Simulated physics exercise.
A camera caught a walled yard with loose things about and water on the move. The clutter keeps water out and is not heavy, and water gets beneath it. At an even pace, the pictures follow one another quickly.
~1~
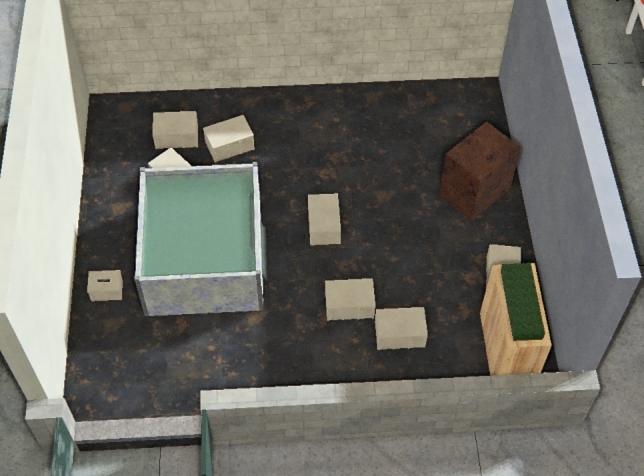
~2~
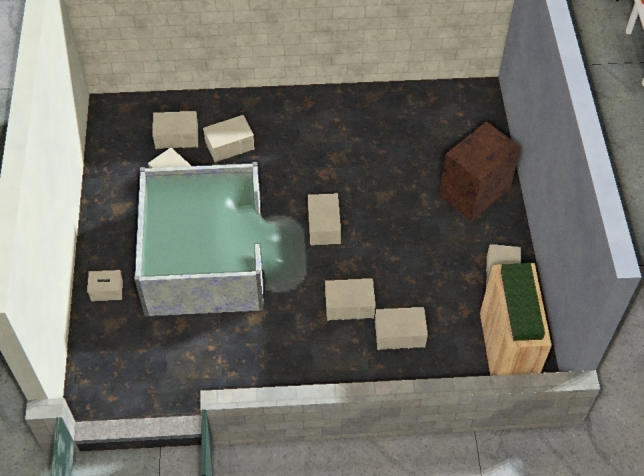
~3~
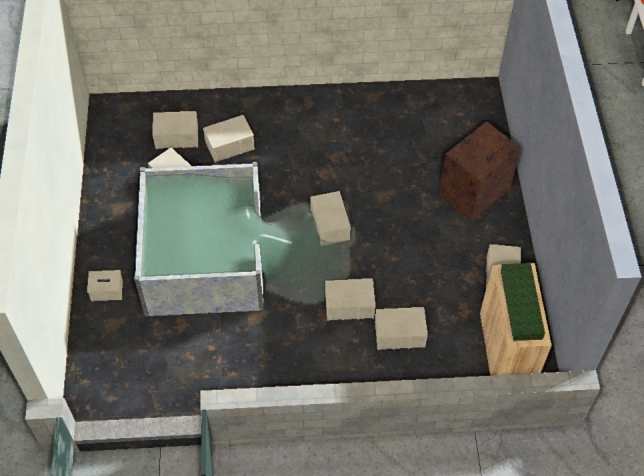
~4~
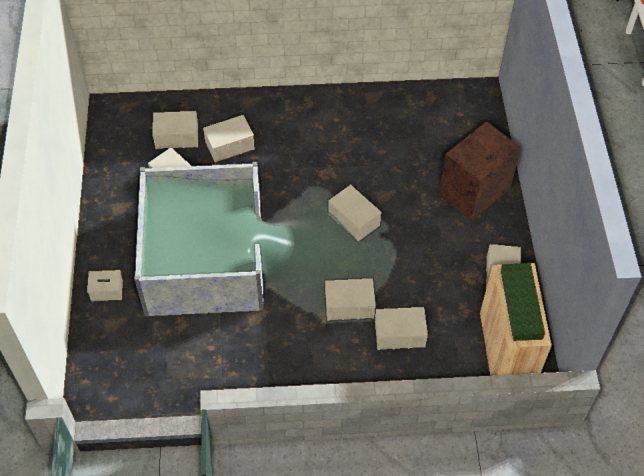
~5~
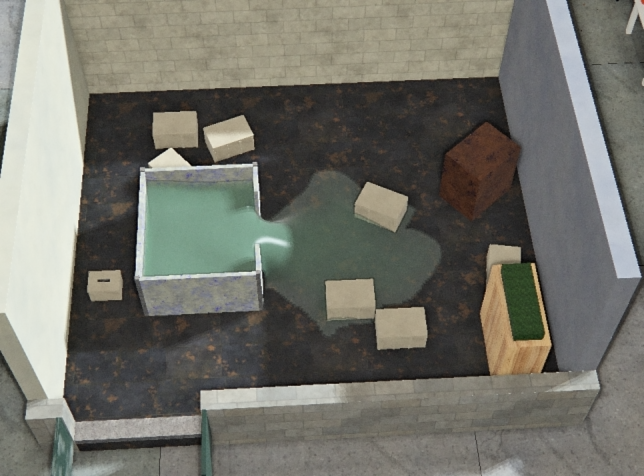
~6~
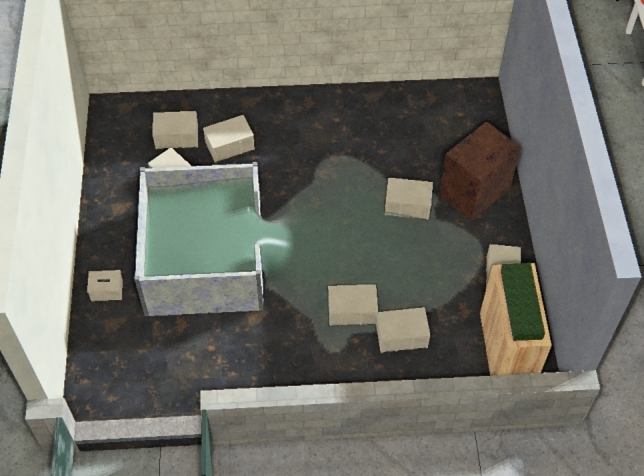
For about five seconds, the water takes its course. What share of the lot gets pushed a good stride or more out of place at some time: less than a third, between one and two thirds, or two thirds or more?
Share: A third up to two thirds.
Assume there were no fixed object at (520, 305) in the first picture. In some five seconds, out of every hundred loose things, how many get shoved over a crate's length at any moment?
50 in a hundred.
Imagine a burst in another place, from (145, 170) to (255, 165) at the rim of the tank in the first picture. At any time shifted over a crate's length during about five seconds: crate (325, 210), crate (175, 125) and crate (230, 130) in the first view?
Taking them in order, less than that, displaced that much, displaced that much.
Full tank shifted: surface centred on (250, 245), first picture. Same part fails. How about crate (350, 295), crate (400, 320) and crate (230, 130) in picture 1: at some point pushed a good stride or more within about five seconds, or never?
The three, one by one: Past that mark, past that mark and short of that.
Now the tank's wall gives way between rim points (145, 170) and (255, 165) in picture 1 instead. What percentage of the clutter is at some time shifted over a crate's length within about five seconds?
I make it 50 per cent.
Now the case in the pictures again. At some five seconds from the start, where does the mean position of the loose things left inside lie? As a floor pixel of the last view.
Near (257, 225).
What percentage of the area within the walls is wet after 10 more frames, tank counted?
About 55 per cent.
A moment on, 1 of 8 are well off their spots; 1 afloat.
Next, 3 of 8 are well off their spots; 2 afloat.
Later, 2 of 8 are well off their spots; 3 afloat.
In the end, 3 of 8 are well off their spots, and 3 have been at some point; 3 afloat.
